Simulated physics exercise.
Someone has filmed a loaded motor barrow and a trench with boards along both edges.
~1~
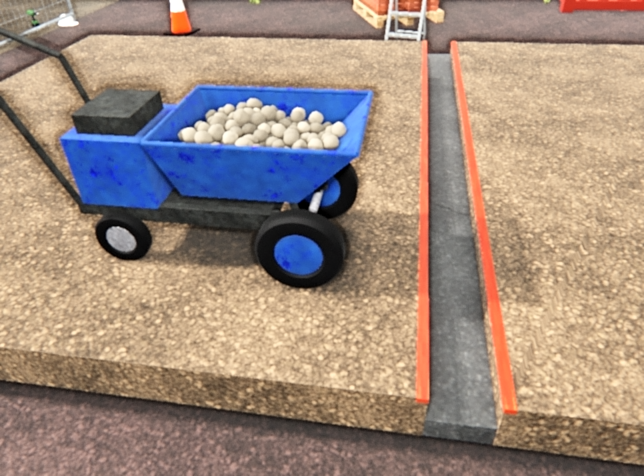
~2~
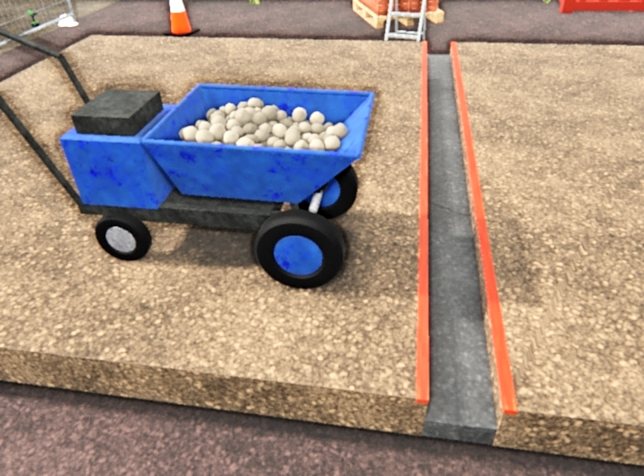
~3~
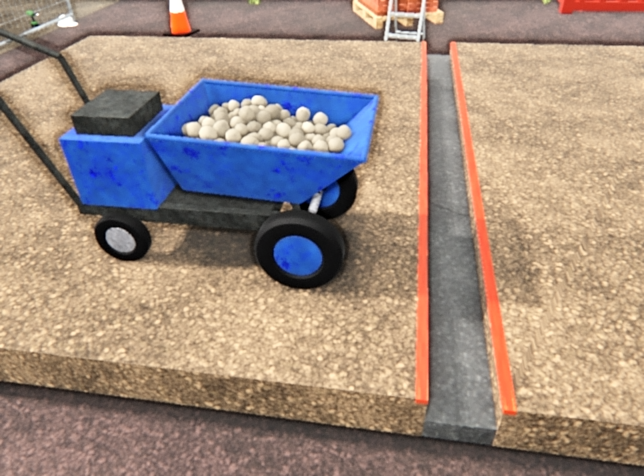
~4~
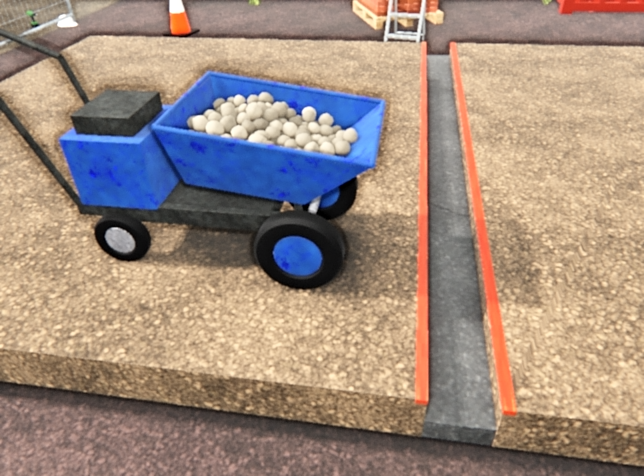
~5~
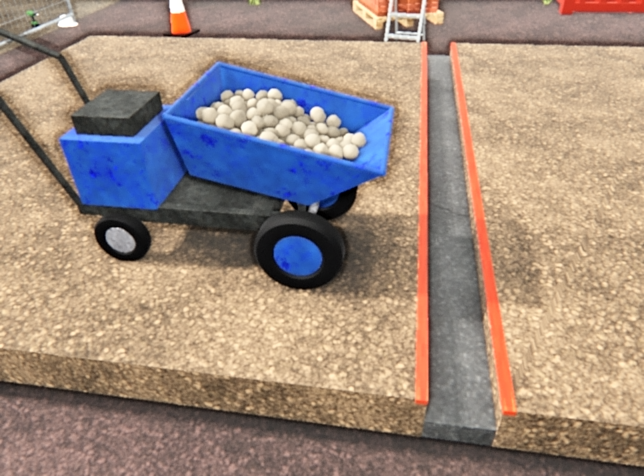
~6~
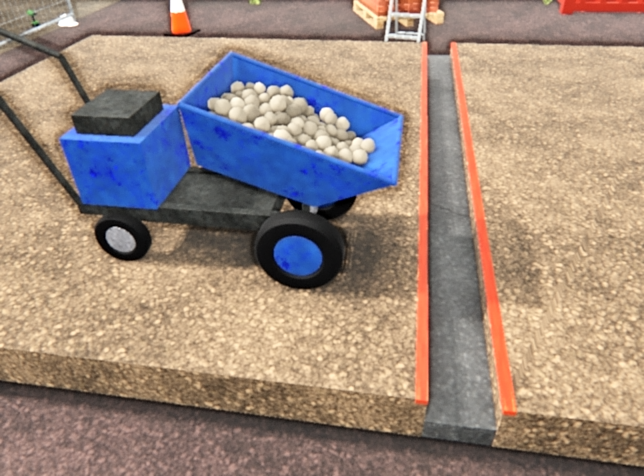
A blue motor barrow loaded with pale, rounded pebbles stood still beside a narrow trench edged with orange boards, and its skip, level at first, gradually tilted forward toward the right, its back end rising.
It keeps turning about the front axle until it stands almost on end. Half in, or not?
Between the edges lies more than half of the load.
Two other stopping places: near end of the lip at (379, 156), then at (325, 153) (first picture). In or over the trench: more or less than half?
At the first place most of it, at the second over half.
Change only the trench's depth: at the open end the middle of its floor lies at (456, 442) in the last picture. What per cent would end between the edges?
Near 90 %.
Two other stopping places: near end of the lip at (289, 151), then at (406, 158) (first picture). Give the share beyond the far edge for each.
About 0 and 50 per cent.
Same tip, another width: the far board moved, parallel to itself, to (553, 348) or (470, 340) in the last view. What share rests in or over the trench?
The first gives 90 %, the second 40 %.
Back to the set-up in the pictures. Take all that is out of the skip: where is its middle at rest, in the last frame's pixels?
Near (455, 262).
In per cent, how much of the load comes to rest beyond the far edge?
Roughly 10 in a hundred.
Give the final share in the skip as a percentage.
Near 15 %.
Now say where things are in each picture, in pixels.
The first picture shows lip of the skip near (356, 155), level; top of the load near (249, 130), river pebbles; first edge of the trench near (423, 334); far edge near (501, 342), the trench under half as wide as the skip, and about half as deep as wide.
The second picture shows lip of the skip near (358, 156), level; top of the load near (250, 129).
The third picture shows lip of the skip near (364, 160), tipped barely; top of the load near (253, 129).
The fourth picture shows lip of the skip near (372, 166), tipped a little; top of the load near (246, 124).
The fifth picture shows lip of the skip near (383, 173), tipped a little; top of the load near (236, 117).
The sixth picture shows lip of the skip near (394, 183), tipped clearly; top of the load near (247, 111); first edge of the trench near (423, 335); far edge near (500, 343).
Shortly afterwards, skip tipped steeply; the whole lot in the skip.
Next, skip tipped right over; near half in the skip; only a few short of the trench; near a third in or heaped over the trench; only a few beyond it; only a few falling.
Some moments later, skip tipped right over; near a quarter in the skip; only a few short of the trench; the bulk in or heaped over the trench; a little beyond it.
In the end, skip tipped right over; a little in the skip; only a few short of the trench; the bulk in or heaped over the trench; a little beyond it.
